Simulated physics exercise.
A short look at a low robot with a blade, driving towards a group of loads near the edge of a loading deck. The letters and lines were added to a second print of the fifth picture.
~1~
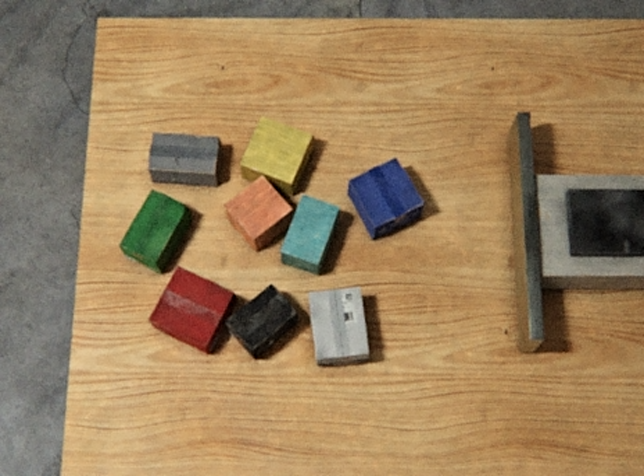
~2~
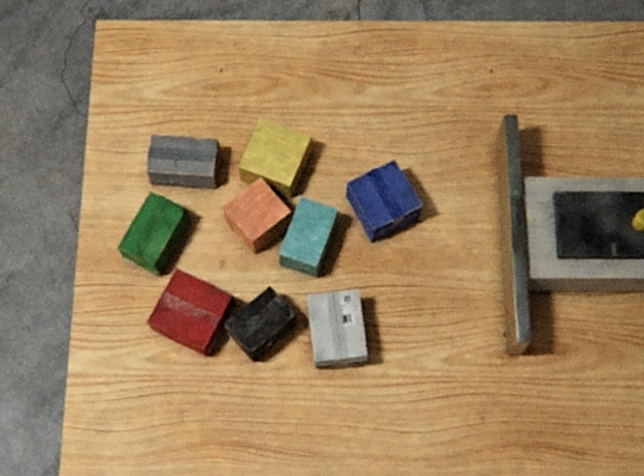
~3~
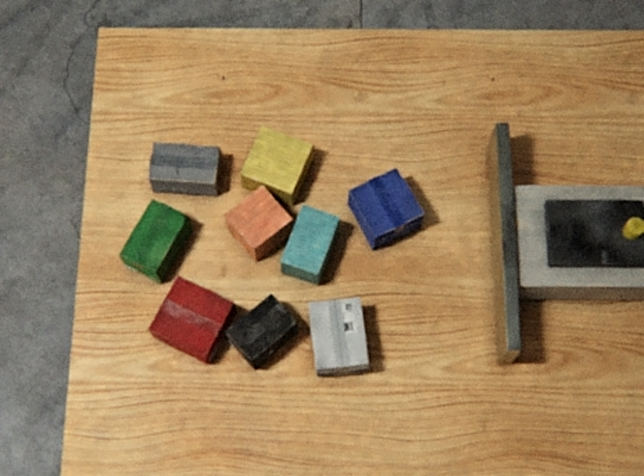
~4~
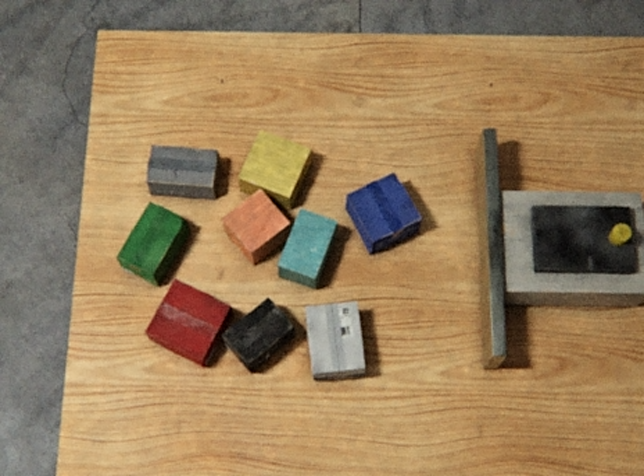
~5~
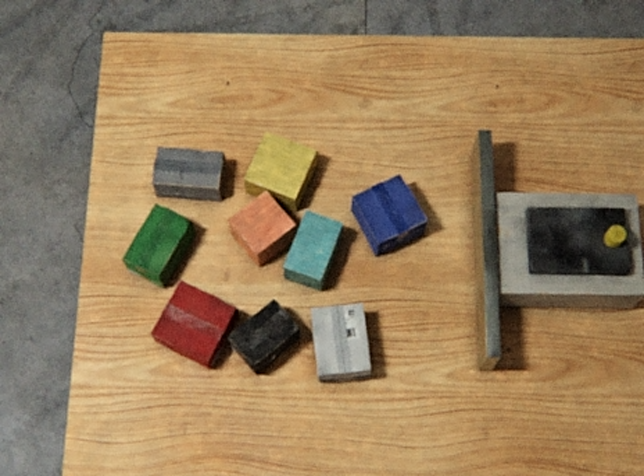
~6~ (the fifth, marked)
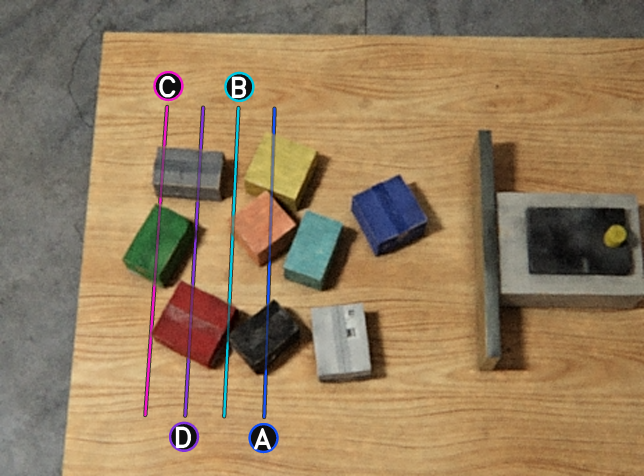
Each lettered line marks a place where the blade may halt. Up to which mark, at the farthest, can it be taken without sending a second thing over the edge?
B is the last line within the limit.
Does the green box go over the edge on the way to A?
No.
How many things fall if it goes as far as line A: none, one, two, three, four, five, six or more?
In all, none.
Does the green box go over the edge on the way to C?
Yes.
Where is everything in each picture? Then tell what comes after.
White parcel (338, 327); red box (194, 310); green box (156, 232), in the first picture.
Robot (598, 224); blue box (383, 201), in the second picture.
Robot (588, 233); black box (262, 332), in the third picture.
Robot (575, 239); yellow crate (276, 170), in the fourth picture.
Robot (570, 240); white parcel (340, 343); red box (196, 324); green box (159, 246), in the fifth picture.
On the marked copy, A at (270, 255); B at (232, 254); C at (157, 253); D at (195, 254).
With B. Early on, robot (477, 239); orange crate (257, 230); blue box (359, 212).
Further on, robot (385, 238); green box (153, 245); red box (168, 323).
At the end, robot (314, 237); green box (98, 243); red box (99, 322); none fallen.
As for the rest, A is within the limit but short; C drops four; D drops two.
